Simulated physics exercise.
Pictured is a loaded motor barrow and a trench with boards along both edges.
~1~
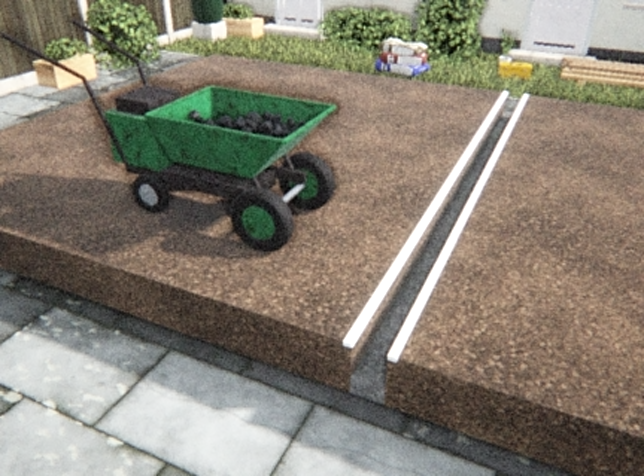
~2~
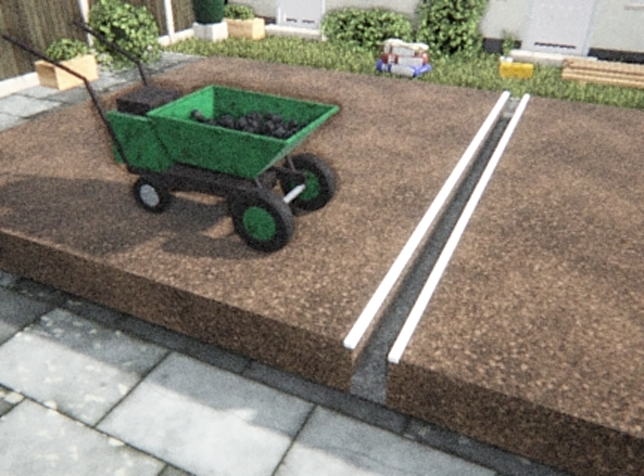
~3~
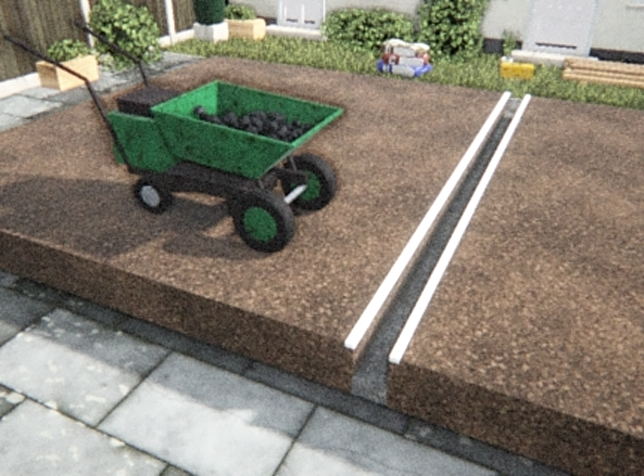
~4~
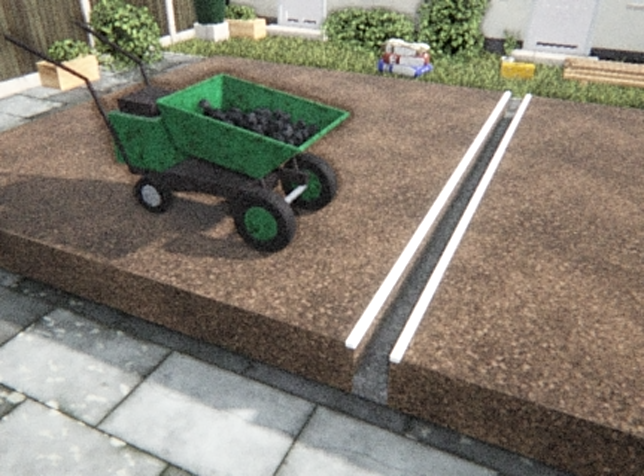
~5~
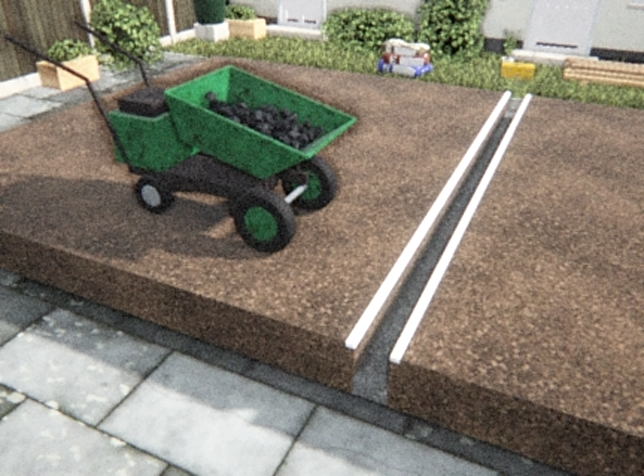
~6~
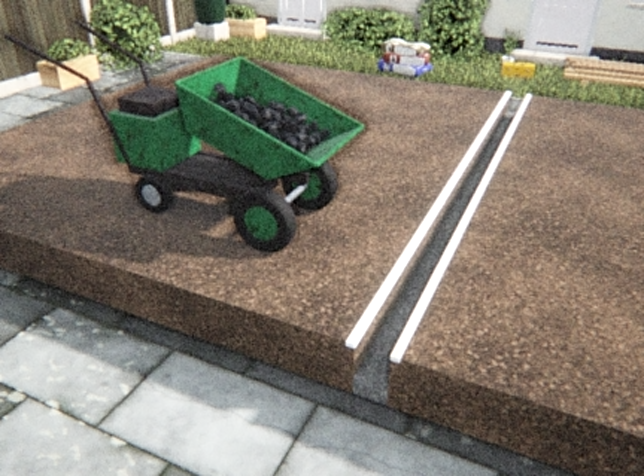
At first, a green motor barrow loaded with dark lumps stands with its skip level on brown ground, left of a narrow trench edged by white boards. The skip then tilts gradually, its rear rising and its front lip dipping toward the right, while the wheels stay in place.
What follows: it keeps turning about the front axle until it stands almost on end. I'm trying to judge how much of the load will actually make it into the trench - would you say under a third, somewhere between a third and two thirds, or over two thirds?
Going by that, the trench holds one-third to two-thirds of the load.
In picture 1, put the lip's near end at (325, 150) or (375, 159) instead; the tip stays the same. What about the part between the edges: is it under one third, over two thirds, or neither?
So the first position comes out as above two thirds, the second as under a third.
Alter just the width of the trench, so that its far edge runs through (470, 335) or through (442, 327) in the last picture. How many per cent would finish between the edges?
Lab note: Case 1 near 60 percent, case 2 near 60 percent.
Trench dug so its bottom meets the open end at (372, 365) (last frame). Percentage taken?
Estimated share: Approx. 40 per cent.
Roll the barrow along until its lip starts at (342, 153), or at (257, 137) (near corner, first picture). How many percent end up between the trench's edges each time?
About 40 per cent, then about 30 per cent.
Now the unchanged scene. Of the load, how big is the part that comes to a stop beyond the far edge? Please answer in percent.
I'd estimate about 5 per cent of the load.
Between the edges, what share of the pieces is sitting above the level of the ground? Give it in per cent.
It comes to 0 per cent or so.
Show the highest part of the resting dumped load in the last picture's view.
Around (399, 234).
Soon, skip tipped steeply; all in the skip.
A while on, skip tipped right over; about two thirds in the skip; about a quarter short of the trench; a stray few in or heaped over the trench; a stray few falling.
Towards the end, skip tipped right over; a small part in the skip; about a third short of the trench; about half in or heaped over the trench; a small part beyond it.
Finally, skip tipped right over; a small part in the skip; about a third short of the trench; about half in or heaped over the trench; a small part beyond it.
